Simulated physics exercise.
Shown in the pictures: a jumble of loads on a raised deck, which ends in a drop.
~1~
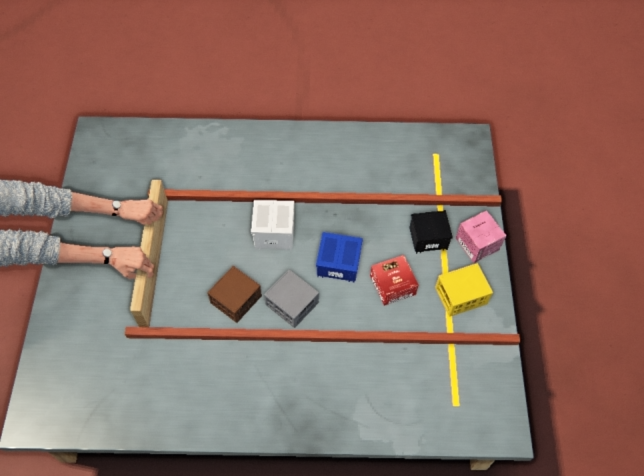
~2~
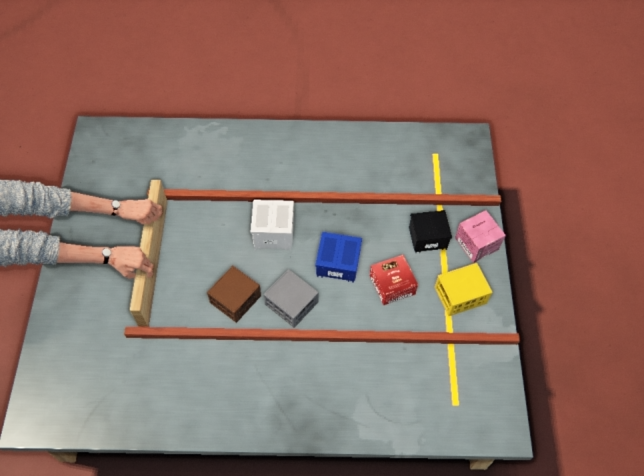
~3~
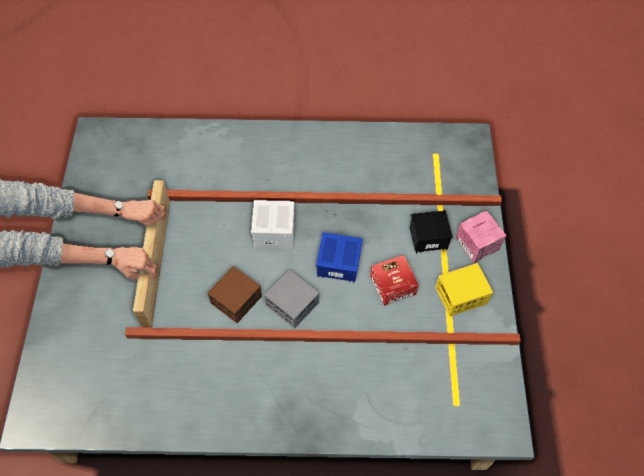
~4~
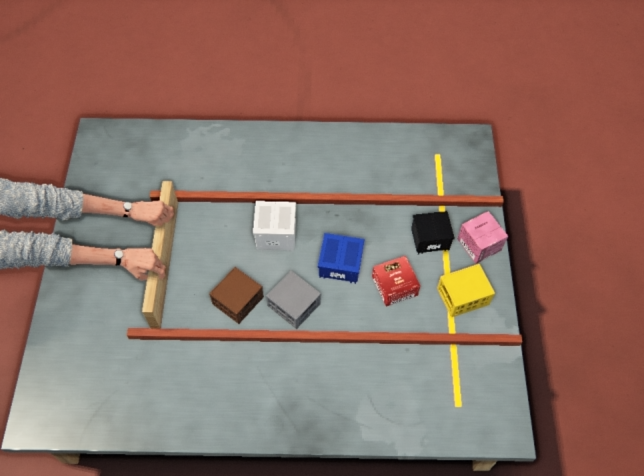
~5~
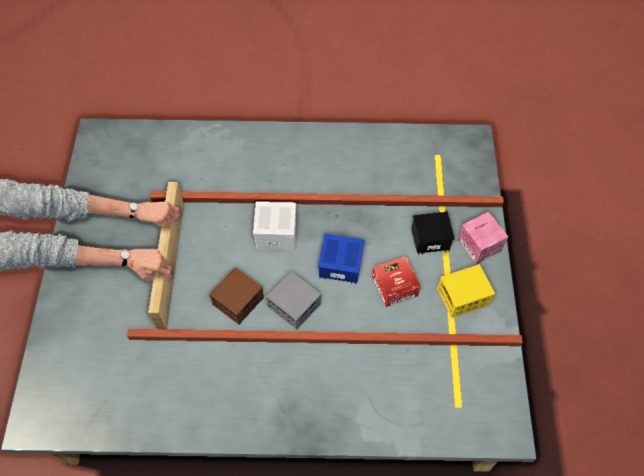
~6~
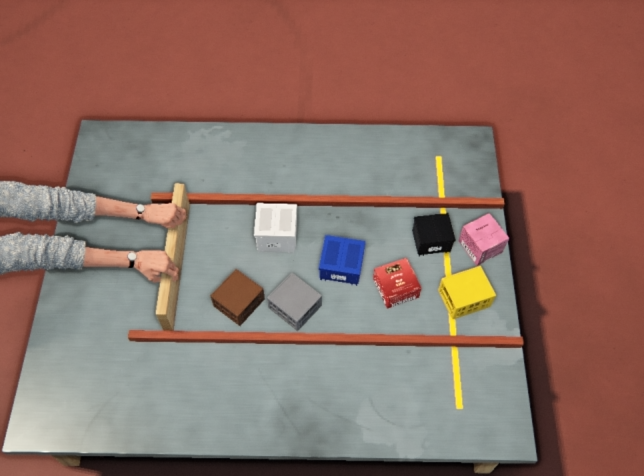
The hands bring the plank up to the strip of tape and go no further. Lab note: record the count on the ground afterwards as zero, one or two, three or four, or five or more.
Count on ground: Three or four.
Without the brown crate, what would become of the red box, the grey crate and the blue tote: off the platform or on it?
So the red box remains, the grey crate remains, the blue tote remains.
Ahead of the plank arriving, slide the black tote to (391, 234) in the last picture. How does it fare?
Started there, the object is not lost.
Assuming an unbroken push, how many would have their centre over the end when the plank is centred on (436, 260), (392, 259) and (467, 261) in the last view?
It would be 3, 0 and 6.
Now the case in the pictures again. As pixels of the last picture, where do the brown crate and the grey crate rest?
Roughly (469, 290), and the other roughly (509, 313).
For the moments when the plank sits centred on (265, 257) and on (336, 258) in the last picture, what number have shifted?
Tally at point one: 3; at point two: 6.
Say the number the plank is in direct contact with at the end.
That number would be 2.
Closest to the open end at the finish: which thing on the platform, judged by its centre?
The black tote is the one.
Early on, none off yet; pink box at rest near (483, 240); yellow crate at rest near (467, 293); black tote at rest near (433, 235).
A while later, none off yet; pink box at rest near (483, 240); yellow crate travelled a little near (472, 292); black tote at rest near (433, 235).
Further along, none off yet; pink box travelled a little near (502, 235); yellow crate travelled about its own width near (521, 300); black tote travelled about its own width near (462, 225).
Finally, the number that fall off is three or four; lost, red box, yellow crate and pink box.
